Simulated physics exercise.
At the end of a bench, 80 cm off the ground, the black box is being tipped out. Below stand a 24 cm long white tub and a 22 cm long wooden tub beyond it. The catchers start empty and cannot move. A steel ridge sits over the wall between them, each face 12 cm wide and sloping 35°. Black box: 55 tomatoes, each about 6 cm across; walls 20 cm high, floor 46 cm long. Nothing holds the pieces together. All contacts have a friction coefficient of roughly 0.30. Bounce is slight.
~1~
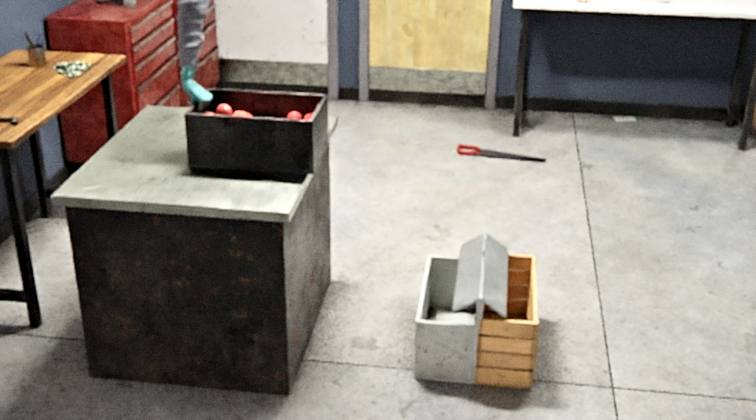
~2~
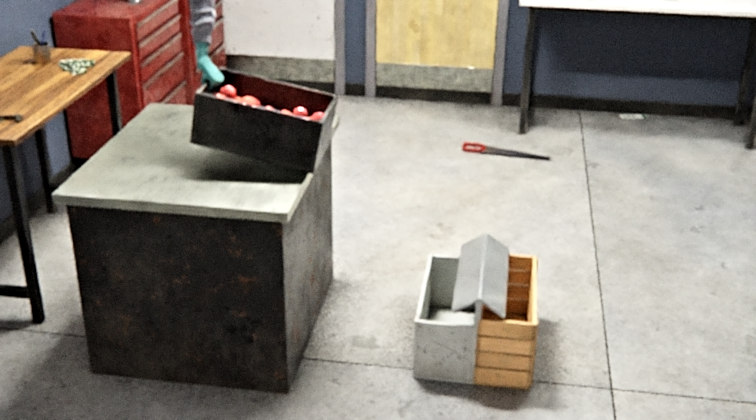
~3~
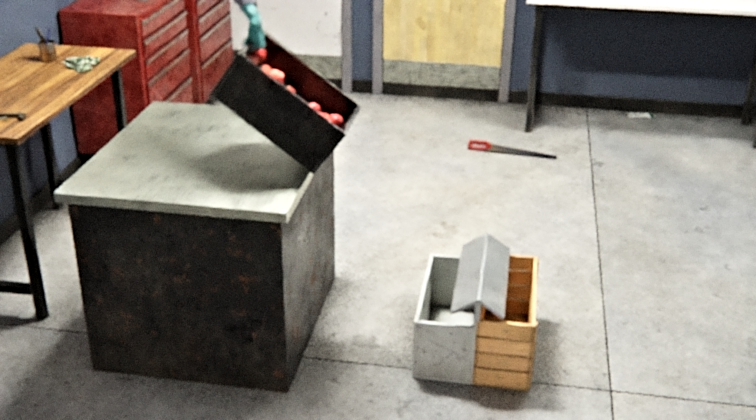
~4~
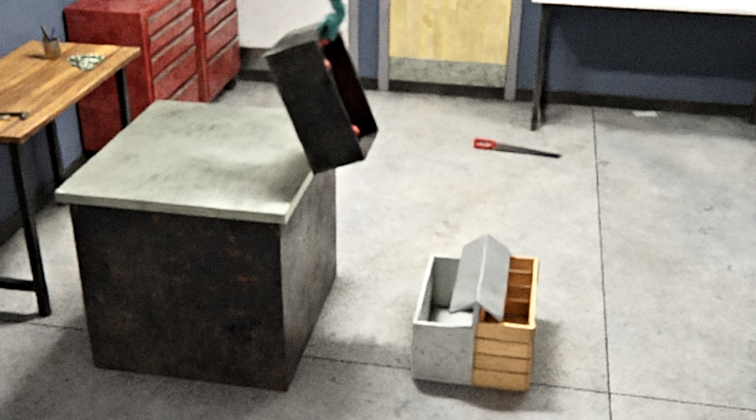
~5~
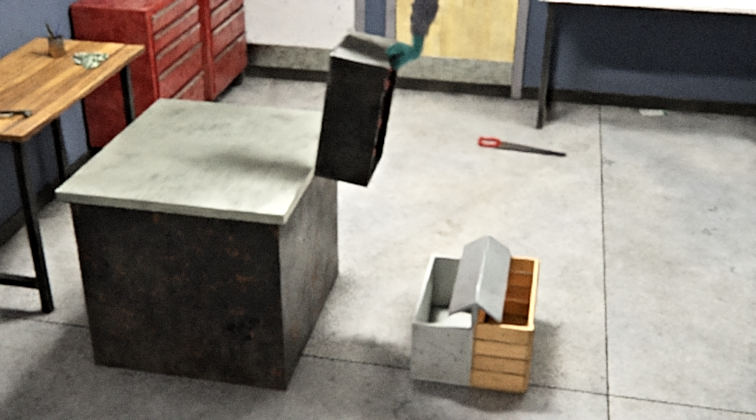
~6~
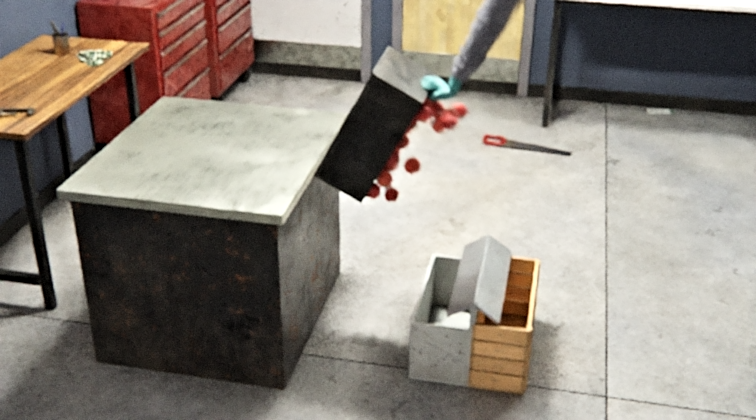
A black box of red tomatoes on a bench is tilted rightward by a gloved hand, turning over past the bench's end until tomatoes tumble out in midair above a white tub and a wooden tub with a steel ridge.
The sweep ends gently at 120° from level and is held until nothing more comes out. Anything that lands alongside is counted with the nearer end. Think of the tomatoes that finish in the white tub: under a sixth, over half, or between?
From a sixth to a half of the tomatoes end in the white tub.
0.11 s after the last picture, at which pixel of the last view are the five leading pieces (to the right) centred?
Around (521, 200).
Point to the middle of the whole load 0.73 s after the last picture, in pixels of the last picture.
At about (467, 333).
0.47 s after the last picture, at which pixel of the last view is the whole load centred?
Around (463, 313).
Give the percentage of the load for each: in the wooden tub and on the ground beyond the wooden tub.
Roughly 5 and 40 per cent.
Then, 0.11 s after the last picture, tilt 120°; 7 still in the black box and 48 in the air.
Then, 0.27 s after the last picture, tilt 120°; 6 in the white tub, 1 in the wooden tub, 3 on the ground beyond the wooden tub and 45 in the air.
Then, 0.47 s after the last picture, tilt 120°; 17 in the white tub, 4 in the wooden tub, 6 on the ground short of the white tub, 11 on the ground beyond the wooden tub and 17 in the air.
Outcome (0.73 s after the last picture), 20 in the white tub, 4 in the wooden tub, 10 on the ground short of the white tub and 21 on the ground beyond the wooden tub. Asked share, 20 of 55, 36 per cent.
